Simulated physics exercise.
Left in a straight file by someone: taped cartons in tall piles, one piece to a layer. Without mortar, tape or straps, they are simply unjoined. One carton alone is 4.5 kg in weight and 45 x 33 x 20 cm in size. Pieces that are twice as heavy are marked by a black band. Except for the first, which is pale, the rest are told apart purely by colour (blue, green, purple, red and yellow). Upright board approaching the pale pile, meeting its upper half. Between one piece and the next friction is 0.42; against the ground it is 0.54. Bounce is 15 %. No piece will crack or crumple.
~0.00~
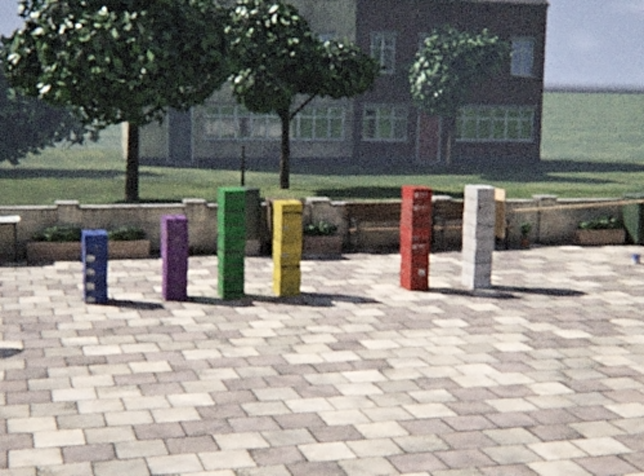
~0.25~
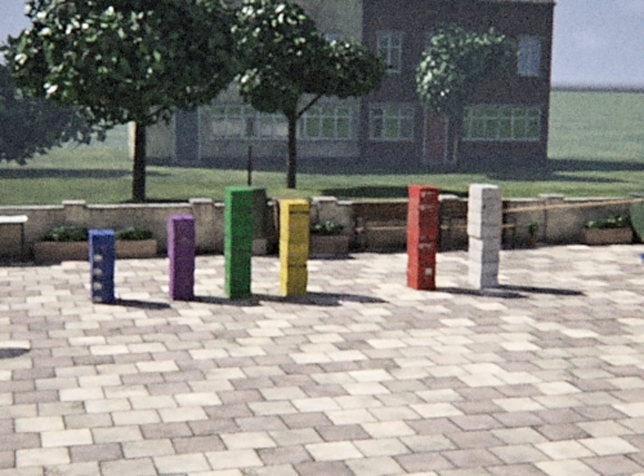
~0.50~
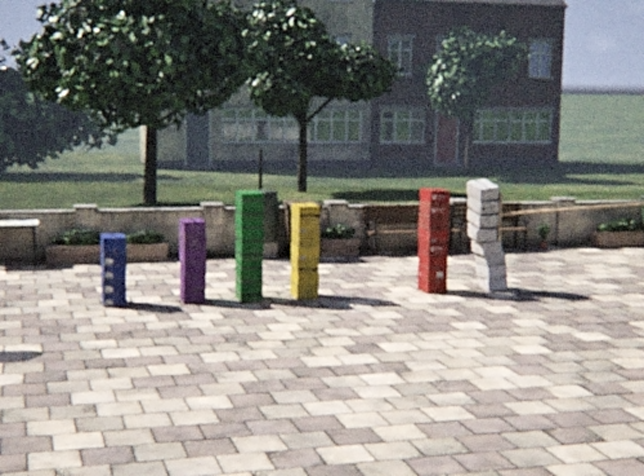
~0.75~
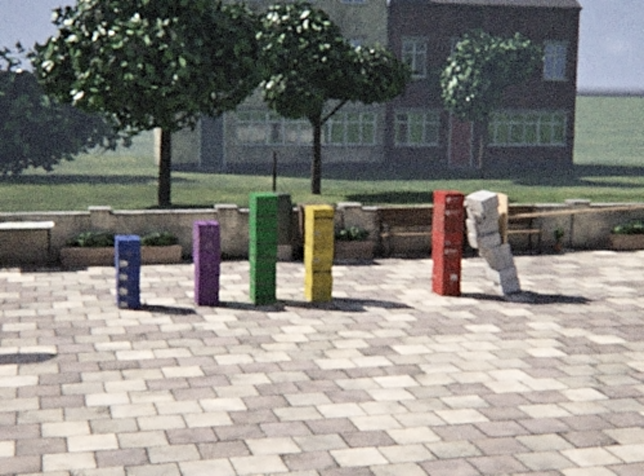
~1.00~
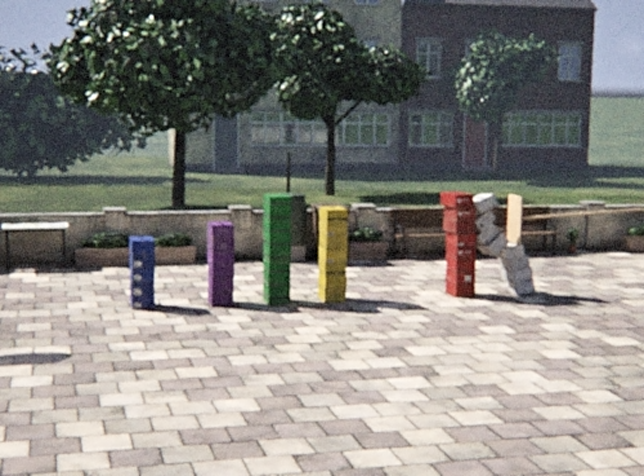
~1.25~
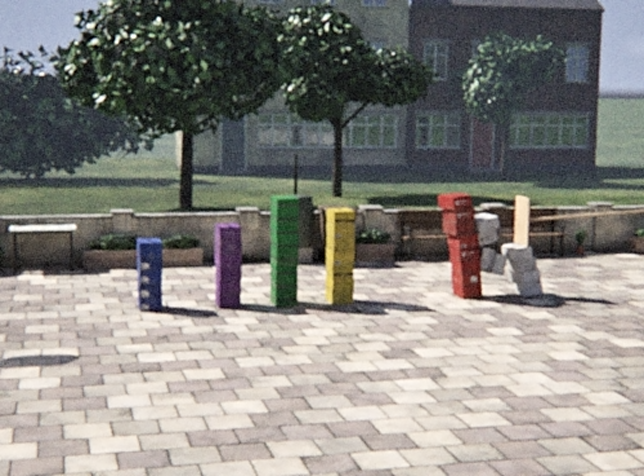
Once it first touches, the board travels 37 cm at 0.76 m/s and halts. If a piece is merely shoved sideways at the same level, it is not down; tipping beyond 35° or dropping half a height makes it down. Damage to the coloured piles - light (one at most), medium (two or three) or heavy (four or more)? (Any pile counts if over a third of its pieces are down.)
Light.
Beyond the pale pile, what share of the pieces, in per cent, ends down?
Near enough 25 per cent of them, I reckon.
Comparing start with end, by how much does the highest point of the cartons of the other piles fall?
Roughly 0 centimetres.
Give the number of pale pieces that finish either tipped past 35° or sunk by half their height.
Count: 4.
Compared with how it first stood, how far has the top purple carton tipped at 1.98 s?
Roughly 0°.
After 1.44 s, 4 of the pale pile down; none of the 34 other cartons down, 8 disturbed; top red carton 10° from how it stood.
After 1.98 s, 4 of the pale pile down; 3 of the 34 other cartons down; top red carton 35° from how it stood, 24 cm lower.
After 2.40 s, 4 of the pale pile down; 8 of the 34 other cartons down; top red carton on its side.
In the end (3.7 s), 4 of the pale pile down; 8 of the 34 other cartons down; top red carton on its side; top yellow carton unmoved. Wrecked, red. From the last view, middles, top red carton near (354, 291), top yellow carton near (340, 216).
